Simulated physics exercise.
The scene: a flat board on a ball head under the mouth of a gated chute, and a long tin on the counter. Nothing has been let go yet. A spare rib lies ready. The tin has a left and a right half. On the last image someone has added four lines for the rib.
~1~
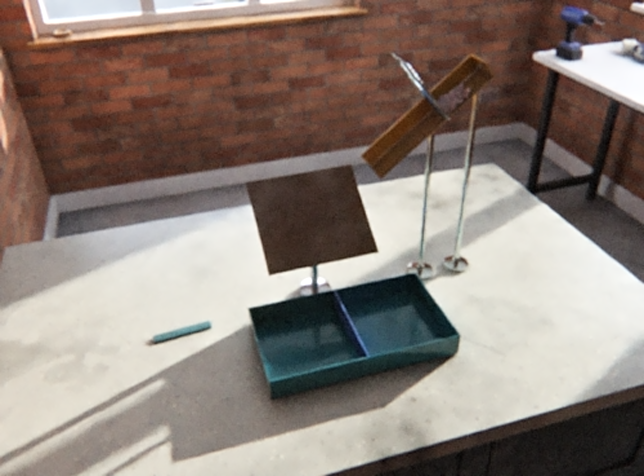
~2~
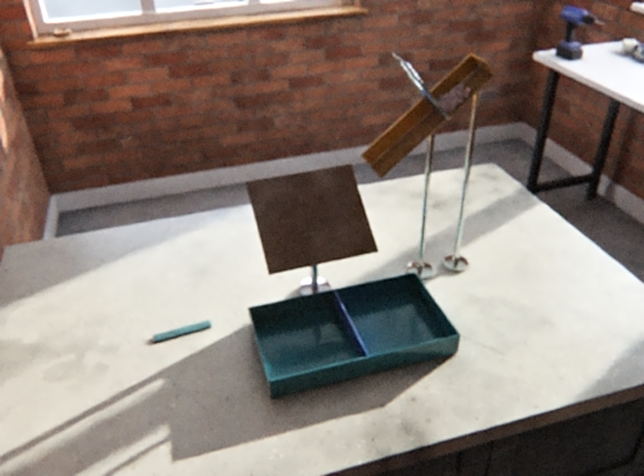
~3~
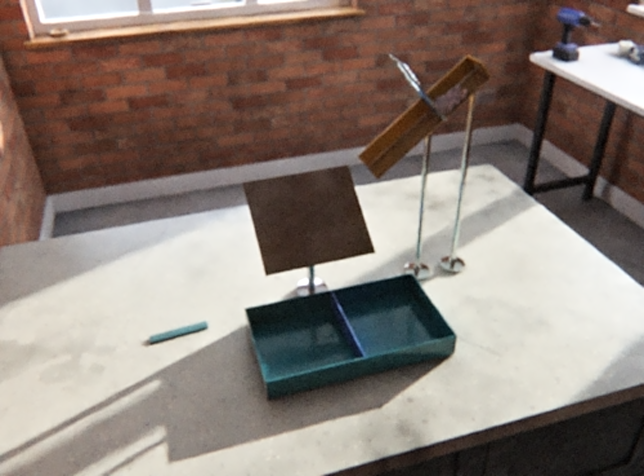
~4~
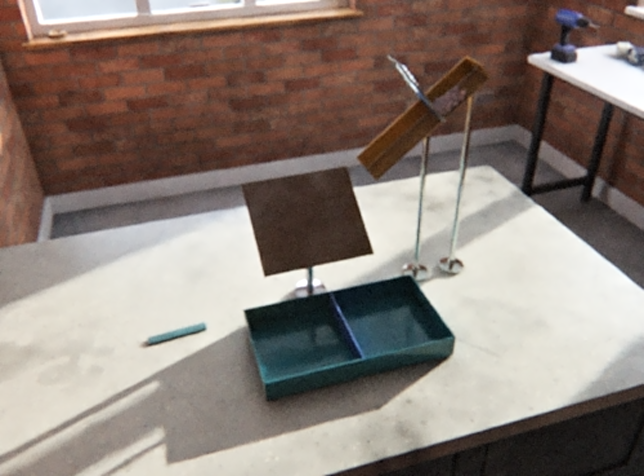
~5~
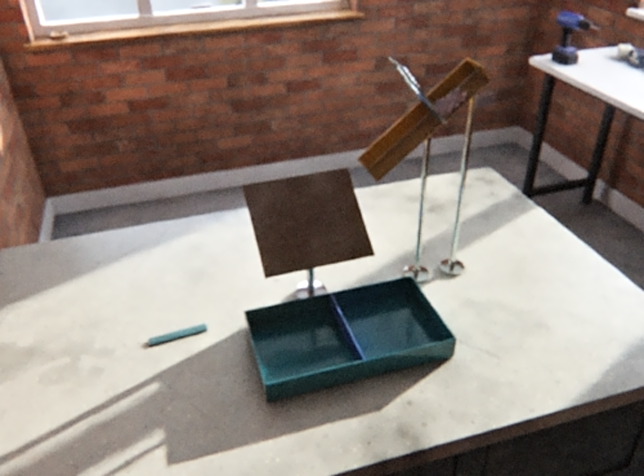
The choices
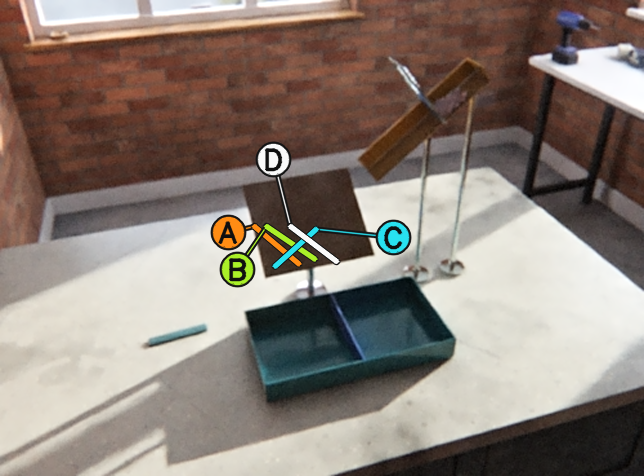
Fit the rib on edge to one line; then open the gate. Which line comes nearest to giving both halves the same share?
Line B does it best.
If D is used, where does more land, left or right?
Right.
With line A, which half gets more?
More lands on the left.
On the marked copy, line A from (254, 226) to (298, 263); line B from (266, 226) to (314, 259); line C from (316, 229) to (275, 266); line D from (290, 226) to (336, 261).
Choosing A, of what is caught, the bulk in the left half, close to a quarter in the right.
Choosing B, of what is caught, close to half in the left half, close to half in the right.
Choosing C, of what is caught, the bulk in the left half, close to a quarter in the right.
Choosing D, of what is caught, a small share in the left half, the bulk in the right.
